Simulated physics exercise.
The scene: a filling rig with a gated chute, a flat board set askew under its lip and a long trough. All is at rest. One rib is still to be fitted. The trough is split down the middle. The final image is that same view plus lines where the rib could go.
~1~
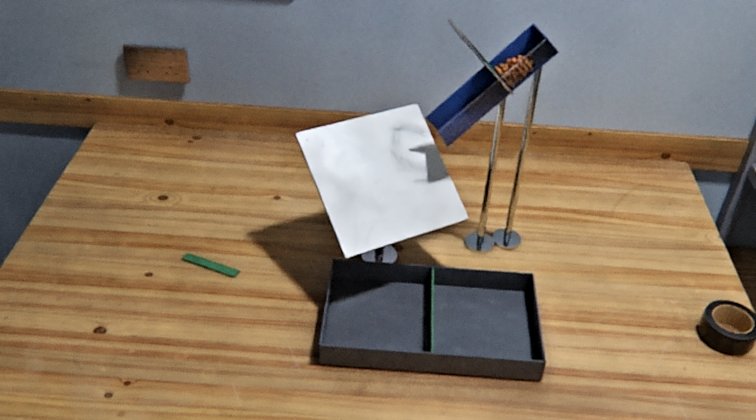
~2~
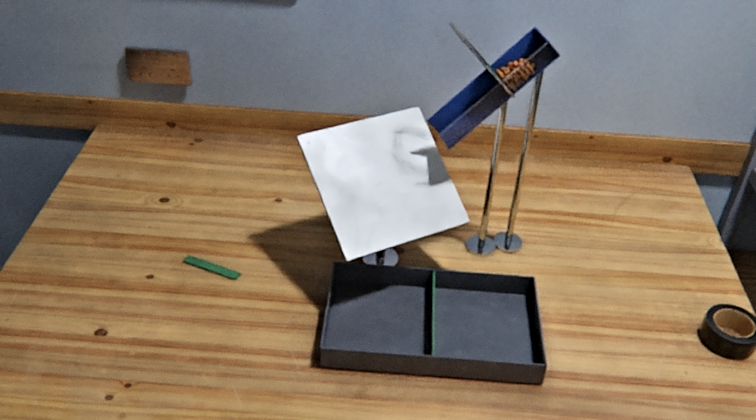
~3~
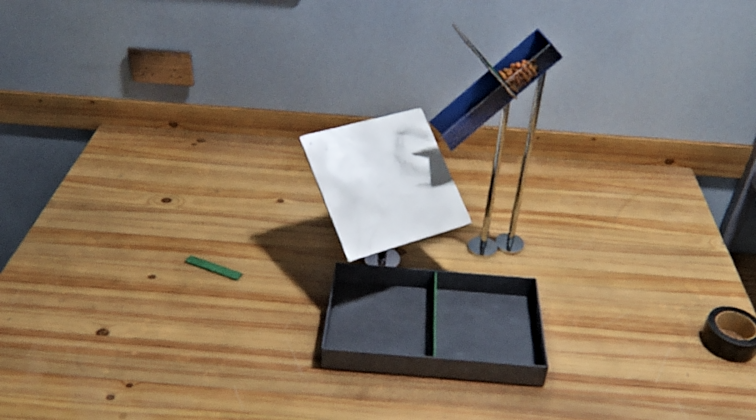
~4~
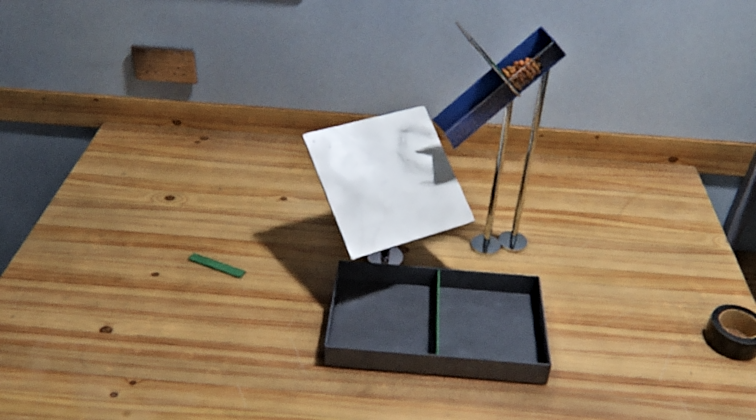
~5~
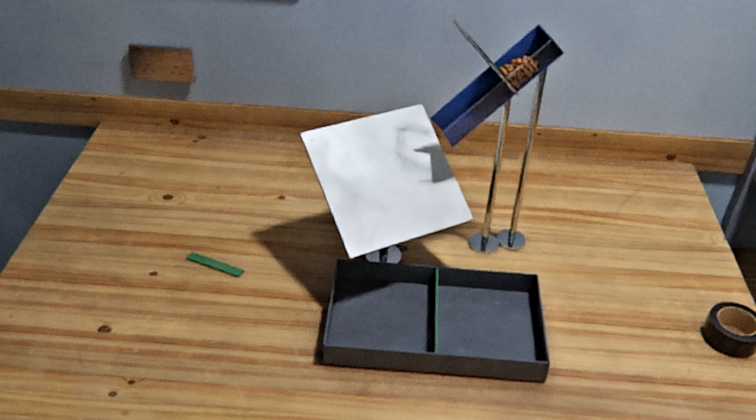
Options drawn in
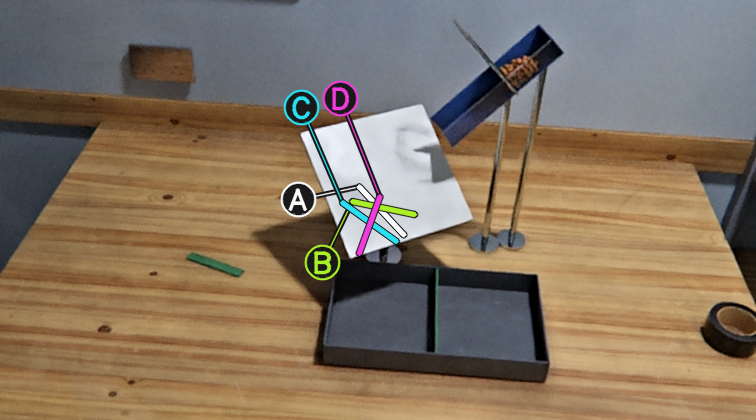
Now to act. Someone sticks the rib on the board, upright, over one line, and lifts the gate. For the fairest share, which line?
The best line is A.
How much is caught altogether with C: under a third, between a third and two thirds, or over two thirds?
Line C gives over two thirds.
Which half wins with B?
More lands on the right.
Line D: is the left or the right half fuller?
More lands on the left.
On the marked copy, line A from (359, 186) to (403, 234); line B from (352, 201) to (414, 214); line C from (342, 202) to (396, 241); line D from (379, 196) to (359, 253).
With A, of what is caught, roughly half in the left half, roughly half in the right.
With B, of what is caught, about a tenth in the left half, almost all in the right.
With C, of what is caught, the larger part in the left half, roughly a quarter in the right.
With D, of what is caught, the larger part in the left half, roughly a quarter in the right.
